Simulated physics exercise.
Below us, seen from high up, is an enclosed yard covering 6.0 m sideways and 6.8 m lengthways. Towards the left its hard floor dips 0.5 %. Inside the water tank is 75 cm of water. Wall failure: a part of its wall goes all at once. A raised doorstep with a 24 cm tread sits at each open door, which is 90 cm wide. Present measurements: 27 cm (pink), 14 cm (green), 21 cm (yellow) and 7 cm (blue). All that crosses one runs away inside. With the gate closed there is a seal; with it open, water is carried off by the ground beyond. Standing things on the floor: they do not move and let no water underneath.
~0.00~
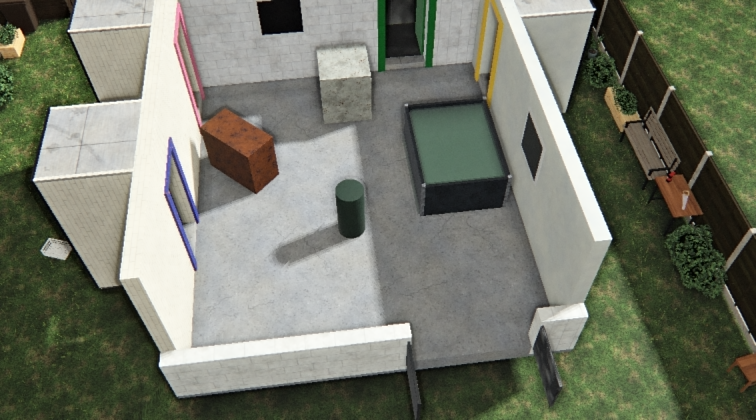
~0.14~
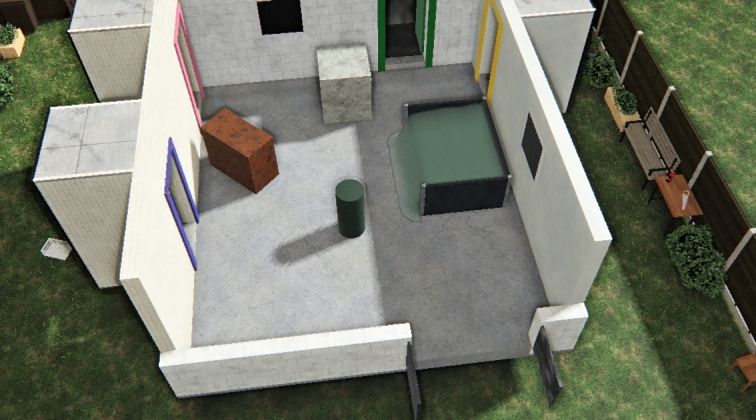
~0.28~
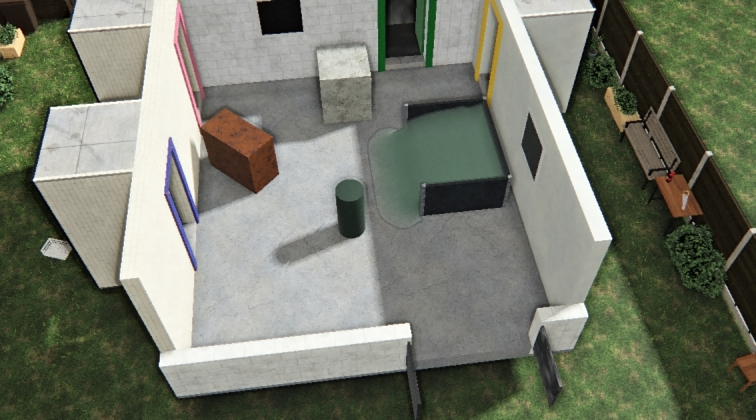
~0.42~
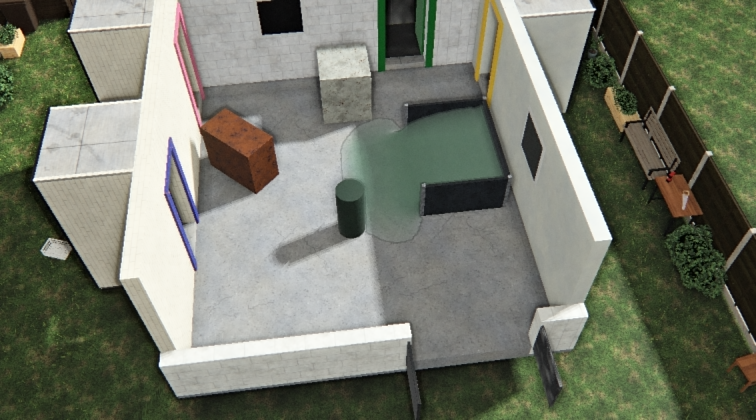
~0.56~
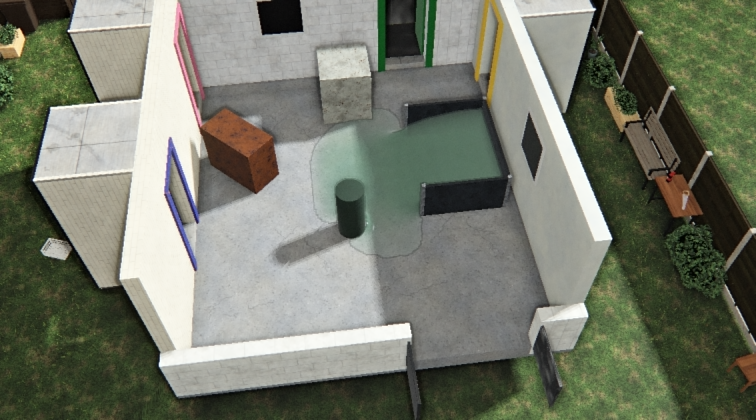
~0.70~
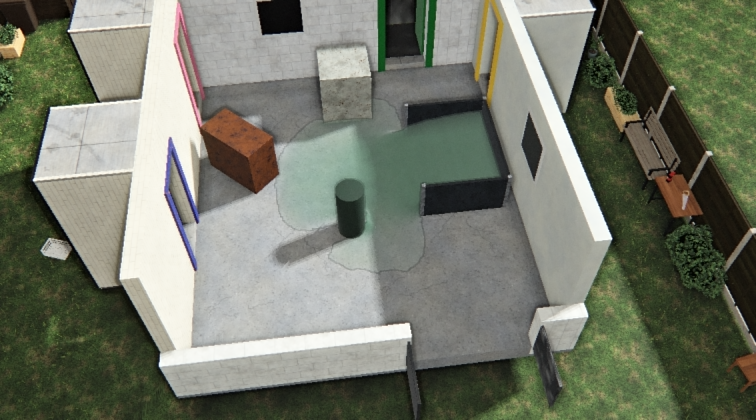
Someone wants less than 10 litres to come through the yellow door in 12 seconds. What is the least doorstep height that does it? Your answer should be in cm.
It needs to be around 7 cm high.
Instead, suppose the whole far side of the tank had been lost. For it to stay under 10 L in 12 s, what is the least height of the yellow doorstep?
Then the minimum is about 29 cm.
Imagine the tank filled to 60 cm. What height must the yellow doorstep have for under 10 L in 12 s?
Minimum height: Approx. 5.0 cm.
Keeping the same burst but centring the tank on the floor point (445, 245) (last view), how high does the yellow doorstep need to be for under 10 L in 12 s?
With that change, some 8.0 centimetres.
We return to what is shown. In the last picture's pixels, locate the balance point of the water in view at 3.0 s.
About (304, 182).
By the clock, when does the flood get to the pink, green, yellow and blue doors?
Pink = 1.6 s, green = 2.2 s, yellow = 4.5 s, blue = 1.2 s.
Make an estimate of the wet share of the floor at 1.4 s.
Around 40 per cent of the free floor.
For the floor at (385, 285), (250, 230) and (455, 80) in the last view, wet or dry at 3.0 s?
1: Awash; 2: Awash; 3: Unwetted.
After 1.4 s water covers 40 % of the floor, deepest (35 cm) near (274, 184); it has not reached the yellow door.
After 3.0 s water covers 60 % of the floor, deepest (34 cm) near (203, 96); it has not reached the yellow door.
After 12.0 s water covers 95 % of the floor, deepest (8 cm) near (552, 320); 5 cm at the yellow door, 0 litres in over its 21 cm doorstep.
At the yellow door as built, the water arrived by 4.7 s and peaked near 11 cm at 5.0 s.
With a doorstep of 6 cm, 17 litres would have come in within the 12 s; with 8.5 cm, 5 litres. So under 10 litres takes about 7 cm.
